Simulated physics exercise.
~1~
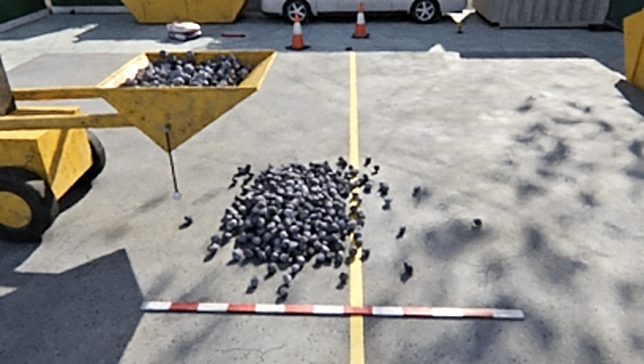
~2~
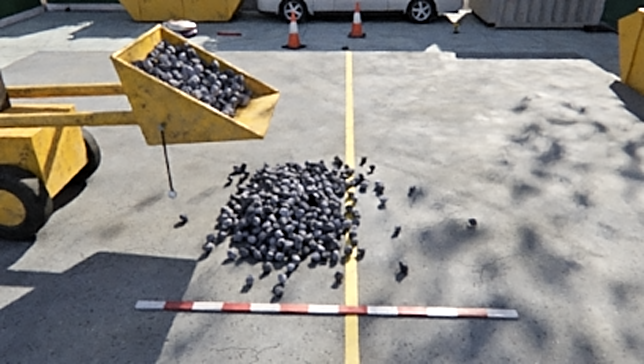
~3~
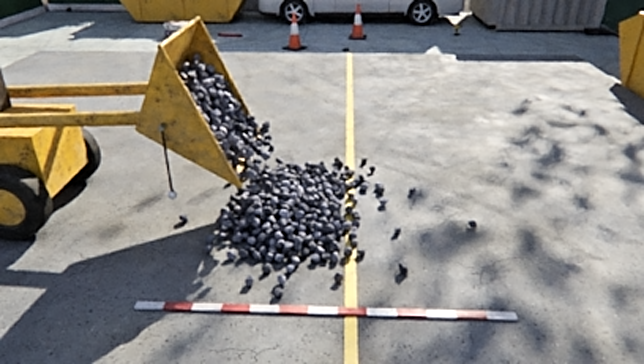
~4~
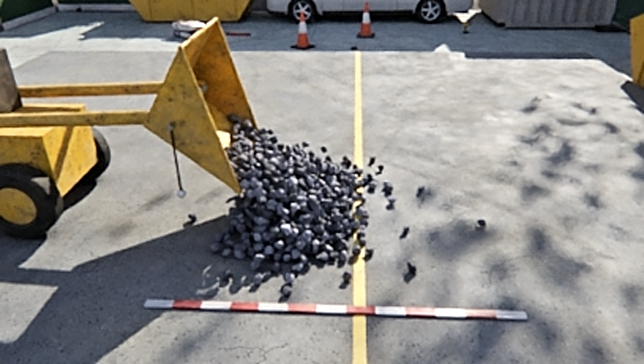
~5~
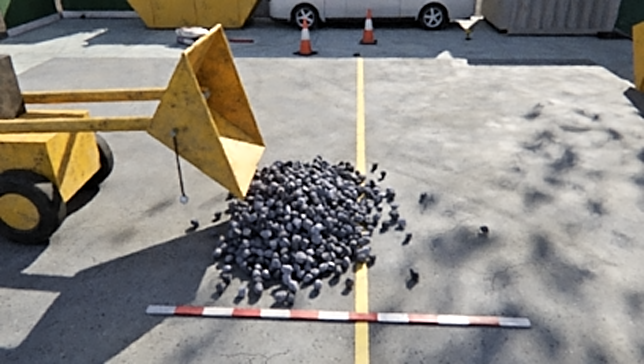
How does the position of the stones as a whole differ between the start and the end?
At the start the stones are split between the raised bucket on the left and the heap on the ground. By the end they all lie on the ground in one larger heap, so as a whole they sit lower and somewhat farther right.
